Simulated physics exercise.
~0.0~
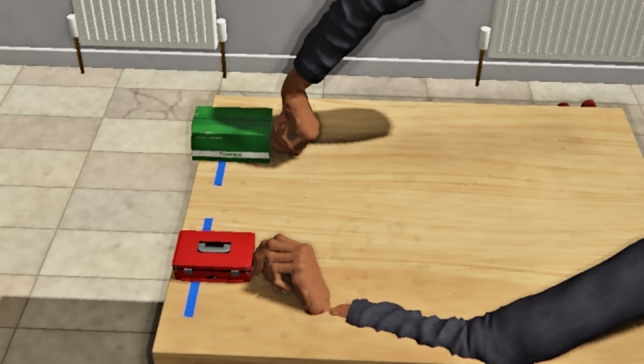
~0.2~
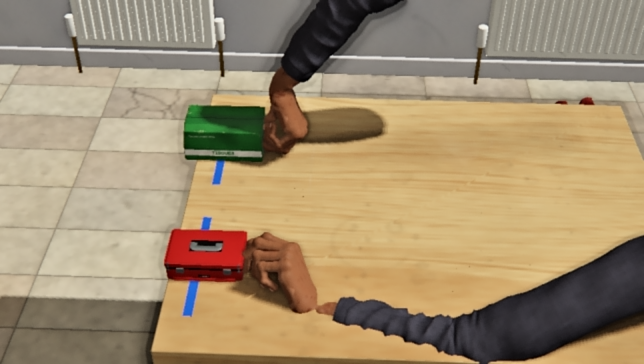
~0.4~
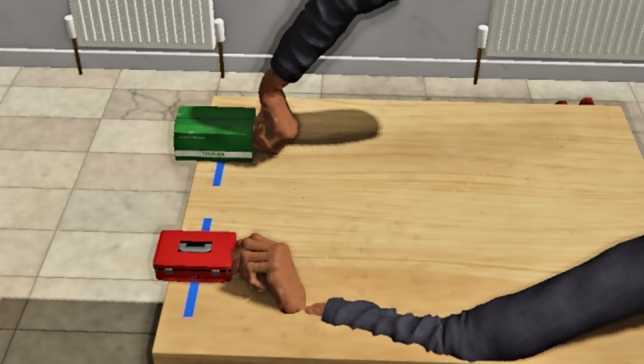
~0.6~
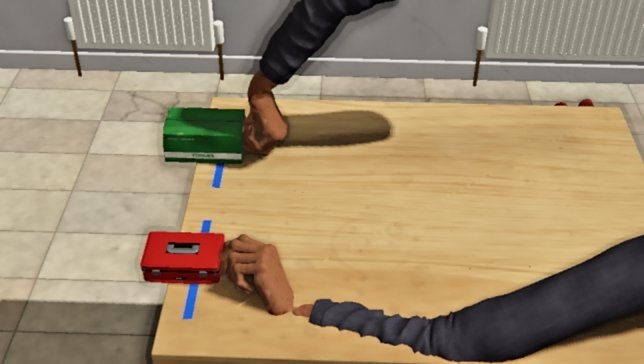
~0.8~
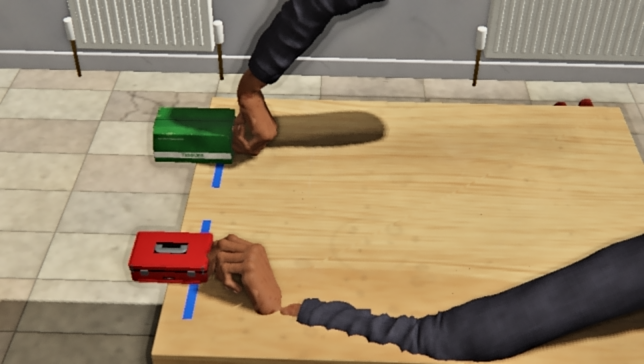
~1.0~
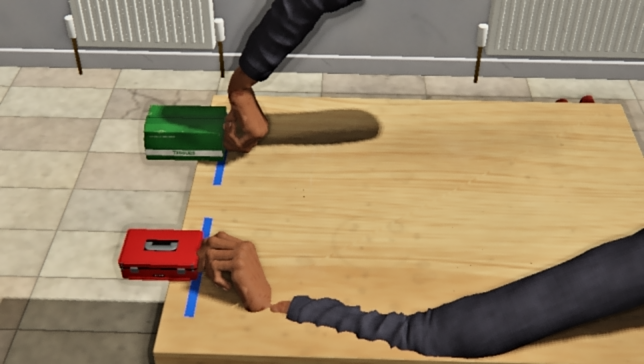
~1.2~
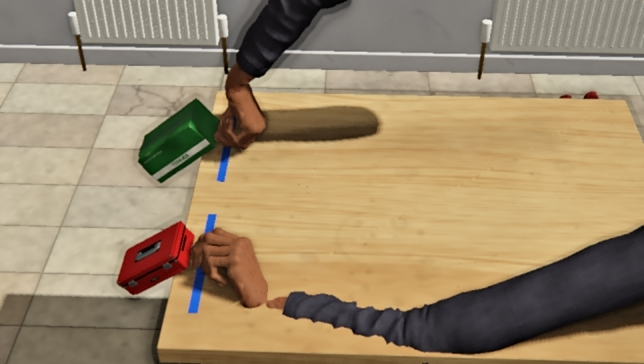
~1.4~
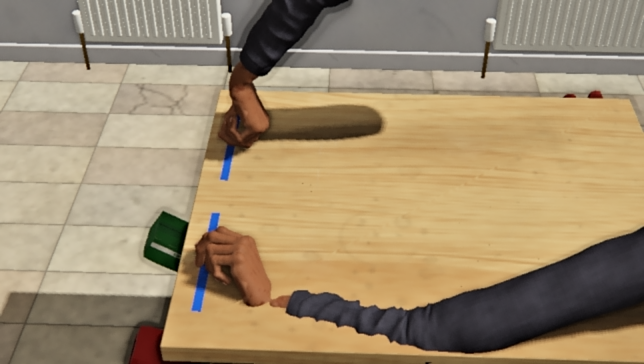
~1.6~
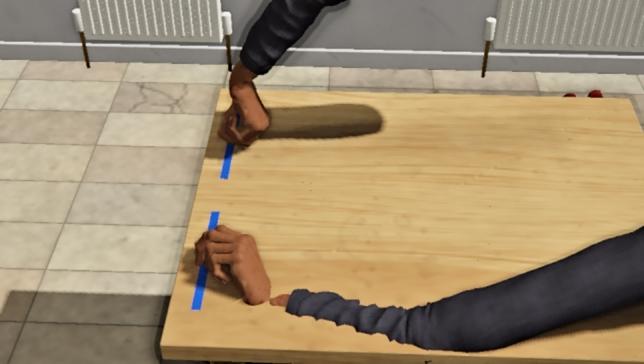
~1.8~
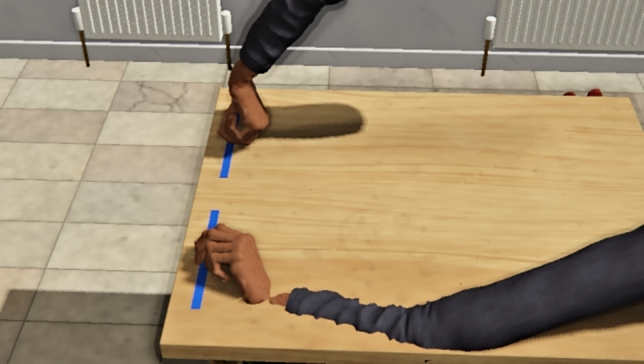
The video shows two hands pushing a green box and a red case leftward across a wooden table toward blue tape marks, until both objects tip over the left edge and fall out of sight, leaving the hands resting near the tape.
